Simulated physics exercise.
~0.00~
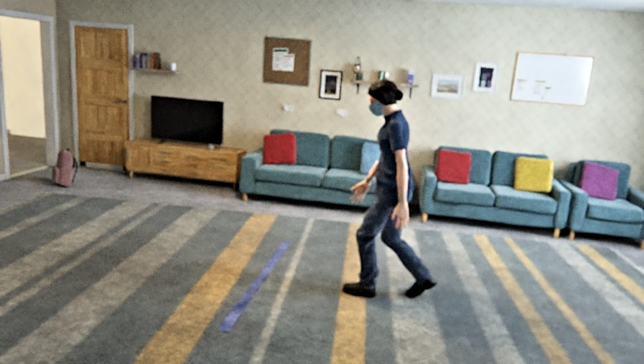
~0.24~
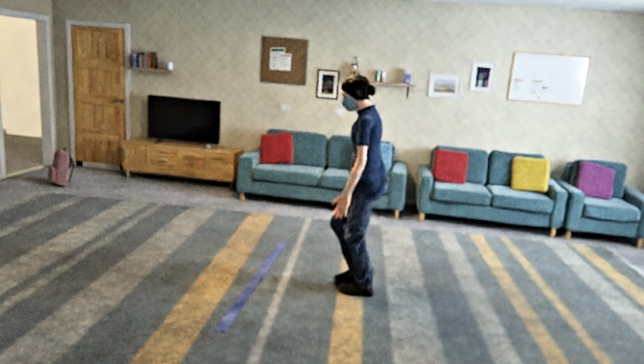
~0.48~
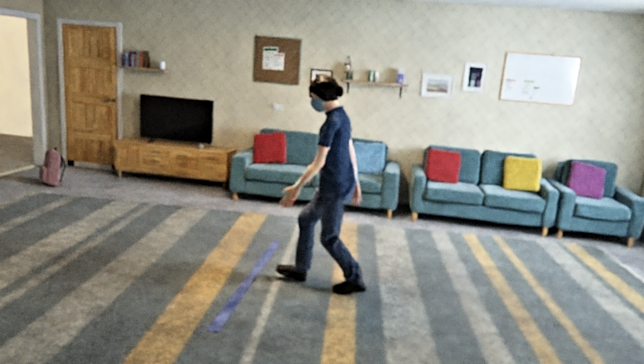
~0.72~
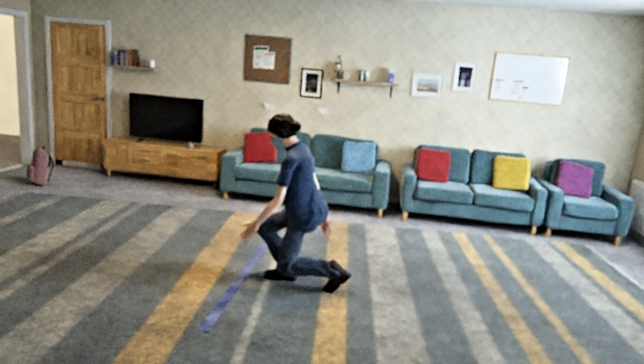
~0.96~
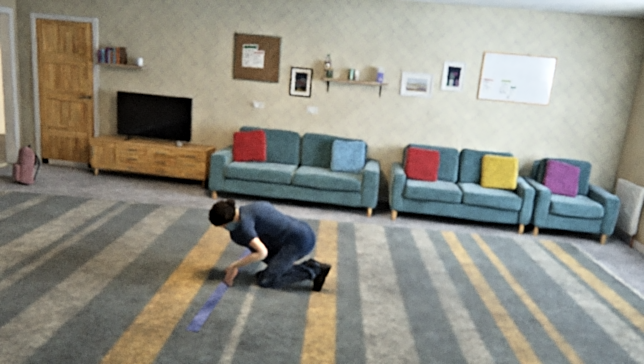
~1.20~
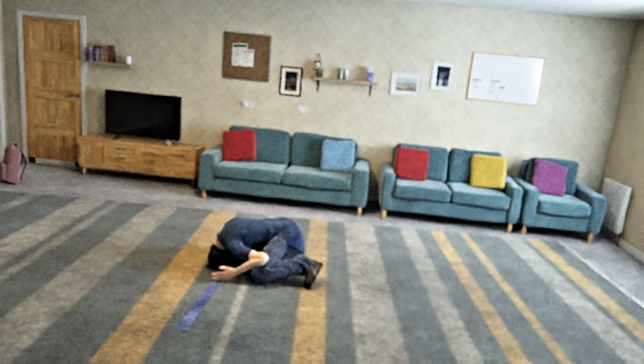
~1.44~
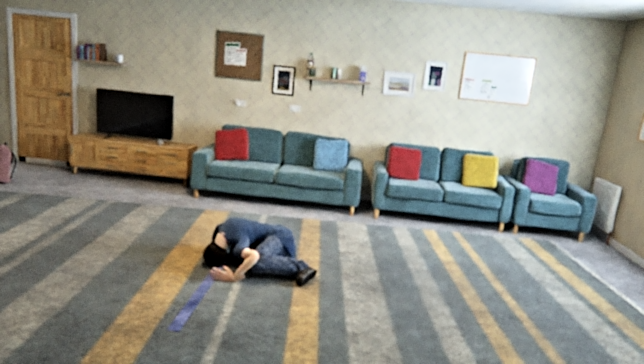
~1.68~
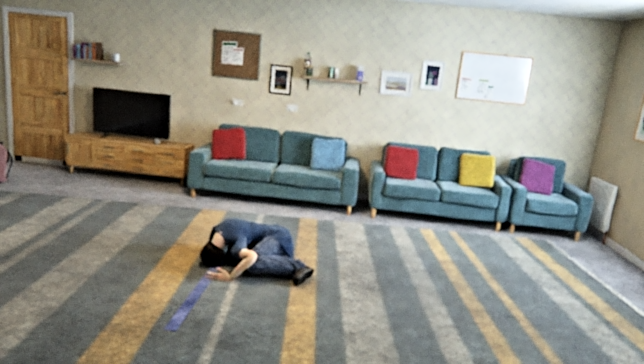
A person in dark blue clothes, with a dark band round the head and a pale face mask, walks left across a striped grey and yellow carpet, seen from across a large lounge. Teal sofas with red, blue, yellow and purple cushions line the far wall, with a television and wooden door to the left. A thin blue strip lies on the floor ahead. The view pans slightly right as the person's knees bend and they sink forward, an arm reaching low. They fold down and end curled on their side, hips and chest short of the strip.
